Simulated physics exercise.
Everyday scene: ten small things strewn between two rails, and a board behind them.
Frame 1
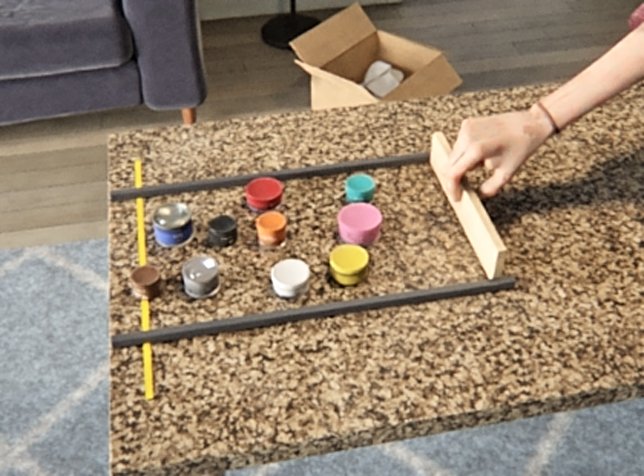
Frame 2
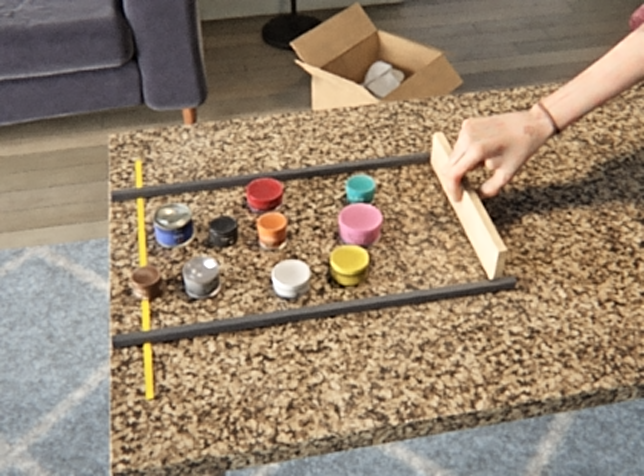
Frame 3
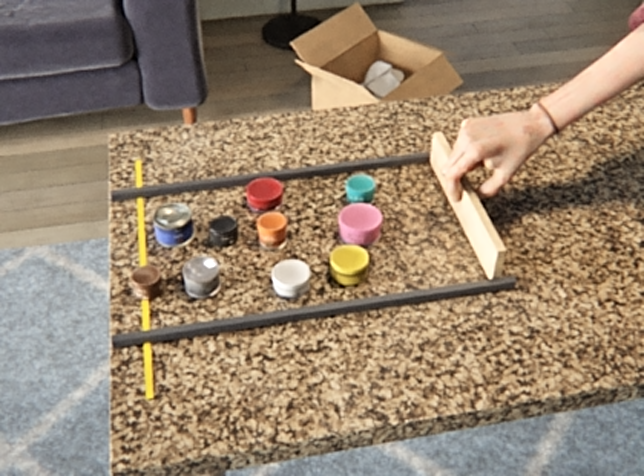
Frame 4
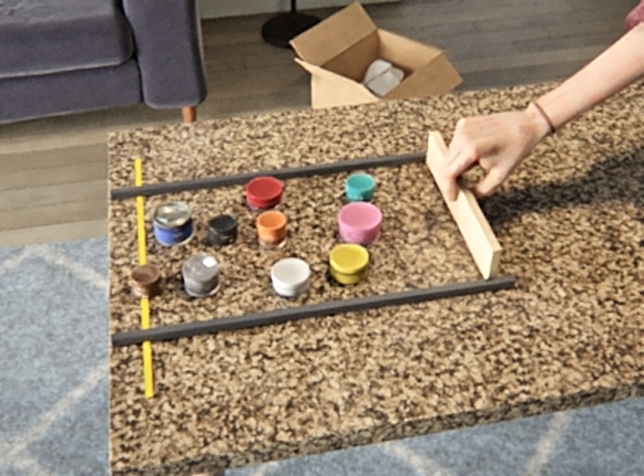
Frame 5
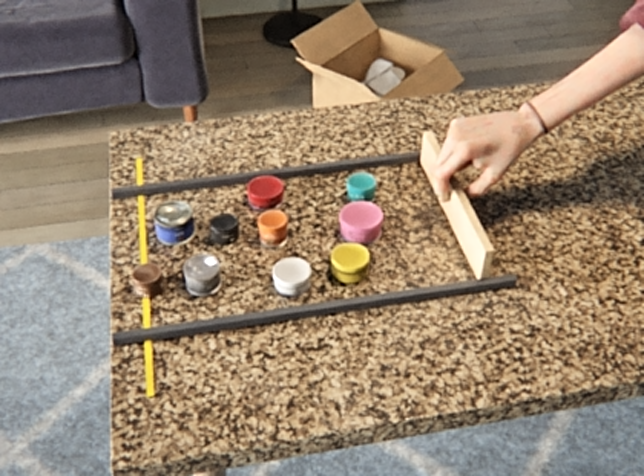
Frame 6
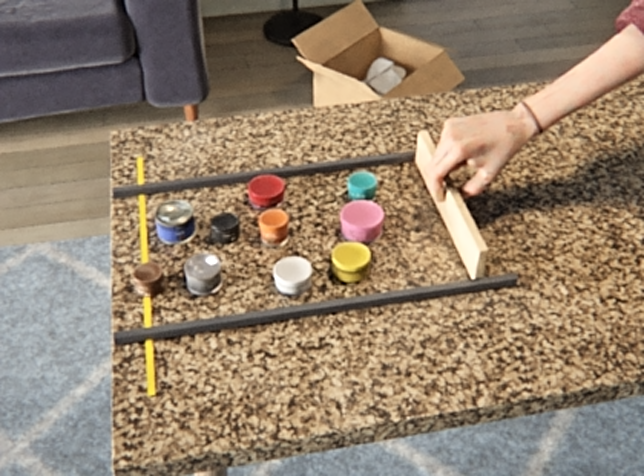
The footage shows ten small colourful pots scattered between two dark rails on a speckled countertop, near a yellow strip, while a hand holds a wooden board upright at the right and then slides it slightly left.
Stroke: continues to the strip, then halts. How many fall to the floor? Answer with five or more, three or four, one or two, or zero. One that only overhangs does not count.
The count that falls is five or more.
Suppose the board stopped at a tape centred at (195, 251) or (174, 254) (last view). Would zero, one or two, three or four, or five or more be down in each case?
Well, the first gives none at all and the second gives one or two.
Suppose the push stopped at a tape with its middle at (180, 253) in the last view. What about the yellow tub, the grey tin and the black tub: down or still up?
The yellow tub? It is safe. The grey tin? It is safe. The black tub? It is safe.
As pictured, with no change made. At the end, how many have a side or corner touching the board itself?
4 of them.
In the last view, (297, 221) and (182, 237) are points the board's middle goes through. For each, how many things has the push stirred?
Counts: 7 / 10.
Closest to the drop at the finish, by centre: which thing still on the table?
That would be the white tin.
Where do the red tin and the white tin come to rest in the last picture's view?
(123, 203) and (110, 318), approximately.
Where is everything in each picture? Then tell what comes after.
The first frame shows brown tub (147, 283); blue pot (173, 225); grey tin (202, 277); board (465, 202); tape (143, 261).
The second frame shows blue pot (174, 225); red tin (265, 196).
The third frame shows grey tin (202, 277); board (465, 202).
The fourth frame shows brown tub (147, 281); white tin (291, 278).
The fifth frame shows blue pot (175, 223); black tub (225, 229).
The sixth frame shows brown tub (149, 280); blue pot (176, 222); grey tin (204, 274); board (448, 201); tape (145, 258).
Soon after, none off yet; brown tub at rest near (149, 280); blue pot at rest near (176, 222); grey tin at rest near (204, 274).
Then, none off yet; brown tub at rest near (149, 280); blue pot moving near (166, 221); grey tin at rest near (204, 274).
Further on, none off yet; brown tub moved about its own width near (117, 282); blue pot moved about its own width near (141, 217); grey tin moved about its own width near (150, 276).
At rest, the number that fall off is five or more; fallen, orange pot, black tub, grey tin, blue pot and brown tub.
